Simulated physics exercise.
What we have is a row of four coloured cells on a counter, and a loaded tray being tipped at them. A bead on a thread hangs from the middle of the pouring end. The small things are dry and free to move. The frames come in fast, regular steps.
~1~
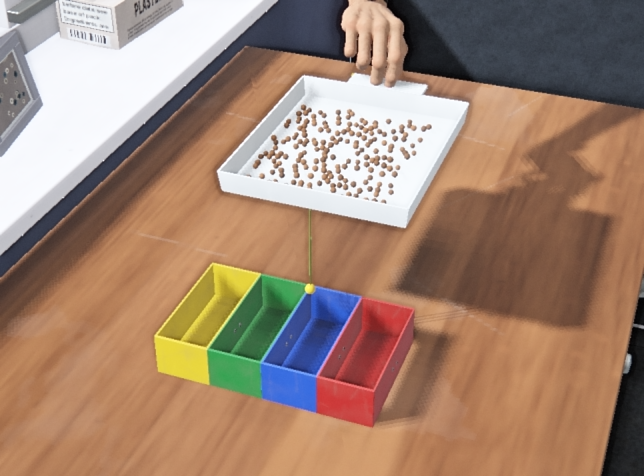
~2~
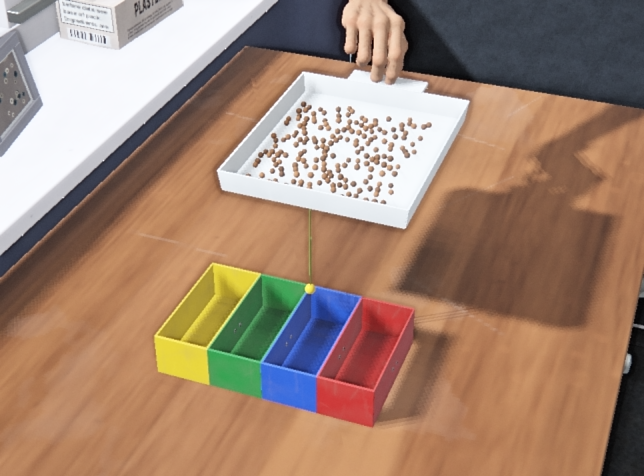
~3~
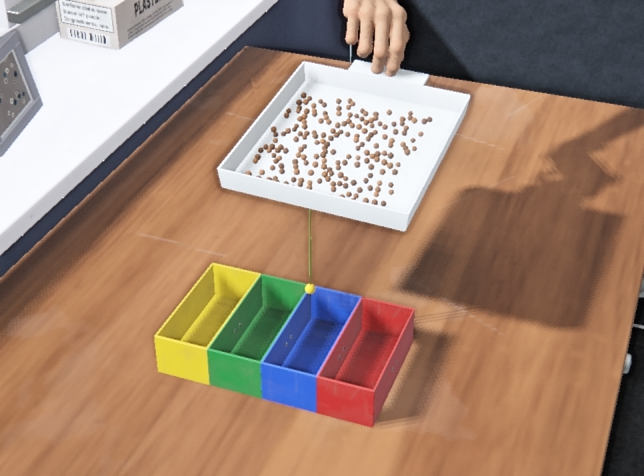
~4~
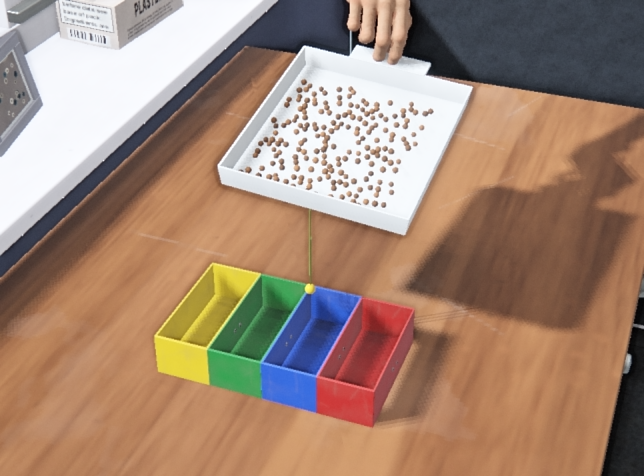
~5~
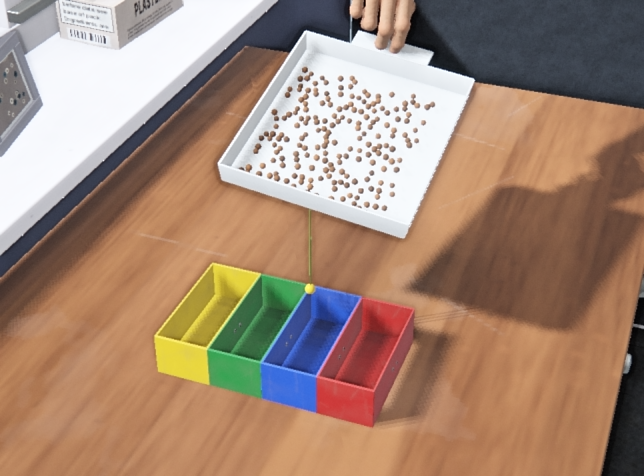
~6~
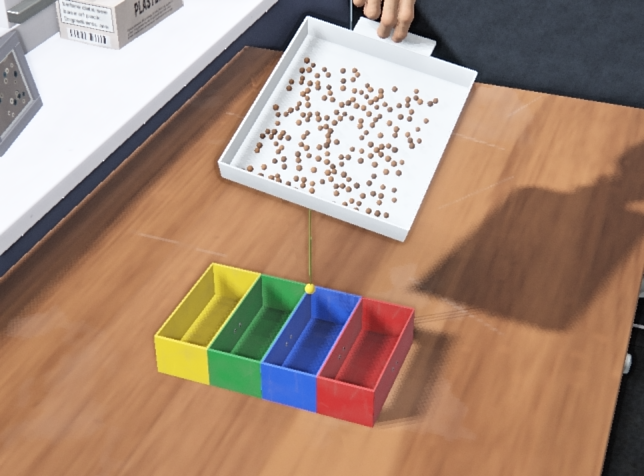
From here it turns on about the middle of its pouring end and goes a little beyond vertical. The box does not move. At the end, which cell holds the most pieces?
Fullest: The red cell.
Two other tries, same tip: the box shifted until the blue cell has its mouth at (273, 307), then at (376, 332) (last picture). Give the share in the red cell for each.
First some 0, then 10 per cent.
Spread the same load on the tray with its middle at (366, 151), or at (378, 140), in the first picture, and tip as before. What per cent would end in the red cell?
Roughly 80 per cent, and 80 per cent.
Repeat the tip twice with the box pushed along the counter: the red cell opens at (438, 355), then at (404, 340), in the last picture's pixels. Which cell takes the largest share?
First that blue cell, then the cell in red.
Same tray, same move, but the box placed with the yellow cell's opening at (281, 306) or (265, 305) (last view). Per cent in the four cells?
About 100 and 100 per cent.
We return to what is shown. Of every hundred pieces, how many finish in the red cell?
Near 70 %.
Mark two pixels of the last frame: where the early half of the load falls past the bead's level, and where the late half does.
At about (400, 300), then at (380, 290).
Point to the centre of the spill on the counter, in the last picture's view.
At about (448, 338).
Soon, tray tipped steeply; nearly all on the tray; a stray few in the red cell; a small part falling or outside the box.
A while on, tray tipped past a quarter turn; most on the tray; a small part in the red cell; a small part falling or outside the box.
Towards the end, tray tipped past a quarter turn; most in the red cell; about a quarter falling or outside the box.
Finally, tray tipped past a quarter turn; most in the red cell; none in the blue cell; none in the green cell; none in the yellow cell; about a quarter outside the box.
